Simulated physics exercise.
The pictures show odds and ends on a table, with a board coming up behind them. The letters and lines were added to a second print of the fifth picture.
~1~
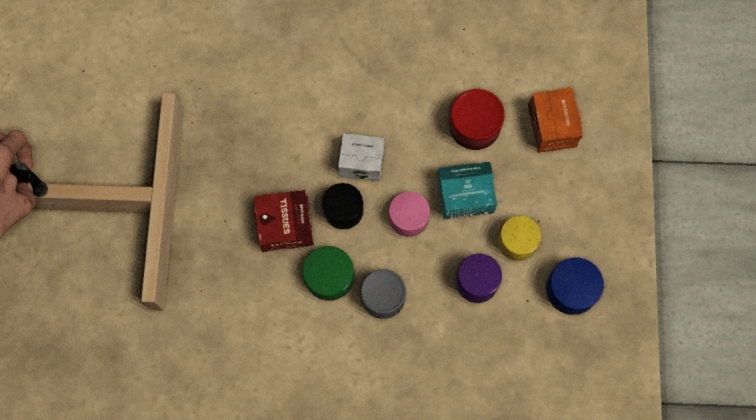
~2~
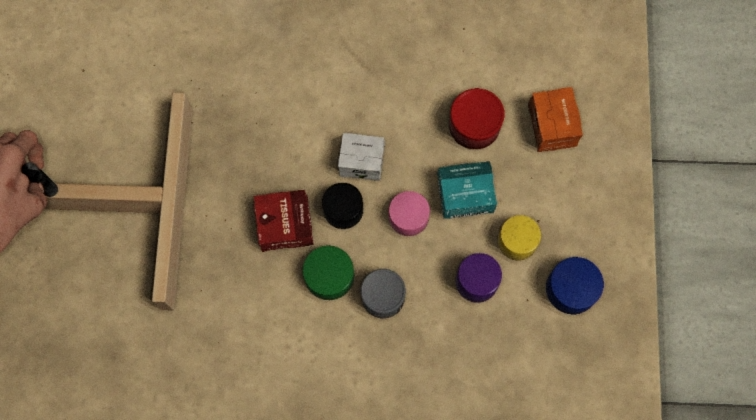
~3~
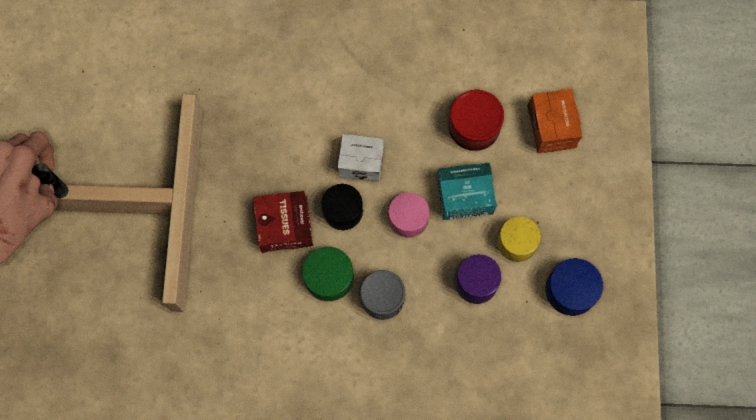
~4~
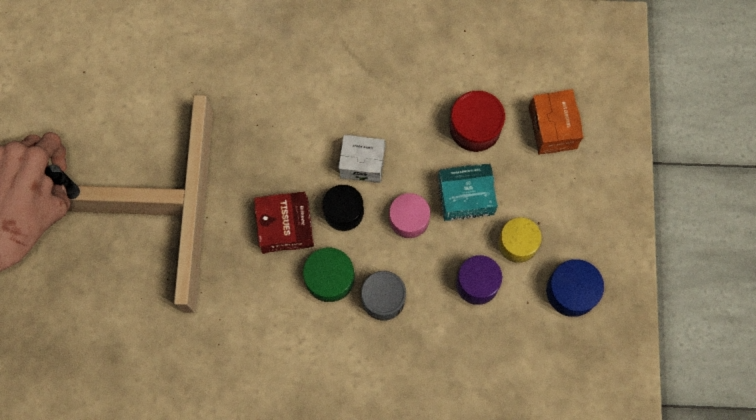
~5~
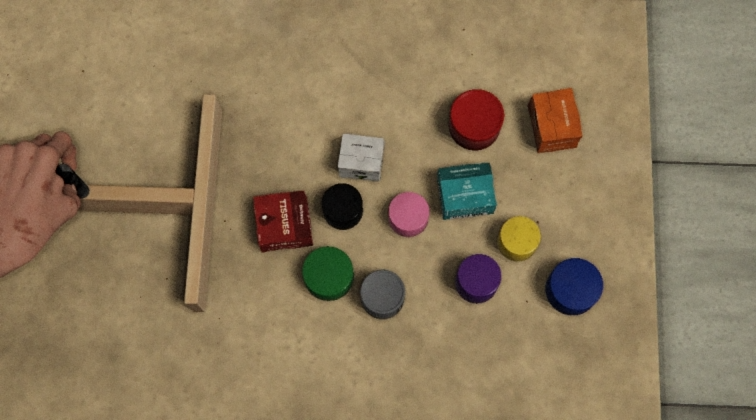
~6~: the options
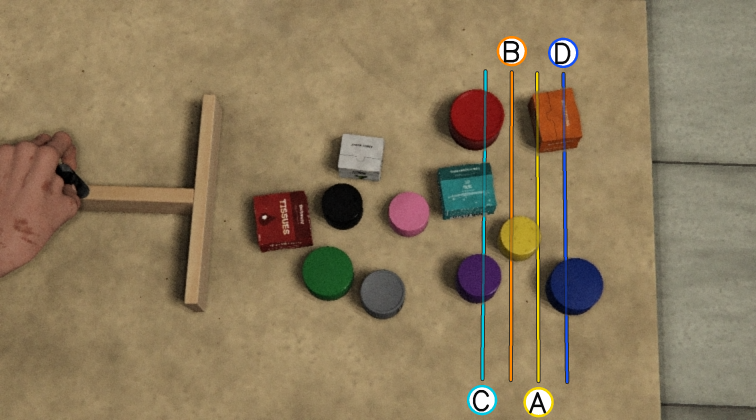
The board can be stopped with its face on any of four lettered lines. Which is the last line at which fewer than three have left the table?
Line D.
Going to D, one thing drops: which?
It is the yellow pot.
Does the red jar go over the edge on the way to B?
No.
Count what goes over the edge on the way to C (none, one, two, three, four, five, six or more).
The count is none.
On the marked copy, A at (538, 221); B at (511, 220); C at (484, 219); D at (565, 222).
Taking D. A third of the way, board (331, 200); grey tub (401, 302); turquoise box (483, 191).
Two thirds of the way, board (465, 205); blue tin (584, 289); yellow pot (579, 243).
When it is over, board (567, 209); yellow pot over the edge; orange packet (641, 116); one fallen.
As for the rest, A is within the limit but short; B is within the limit but short; C is within the limit but short.
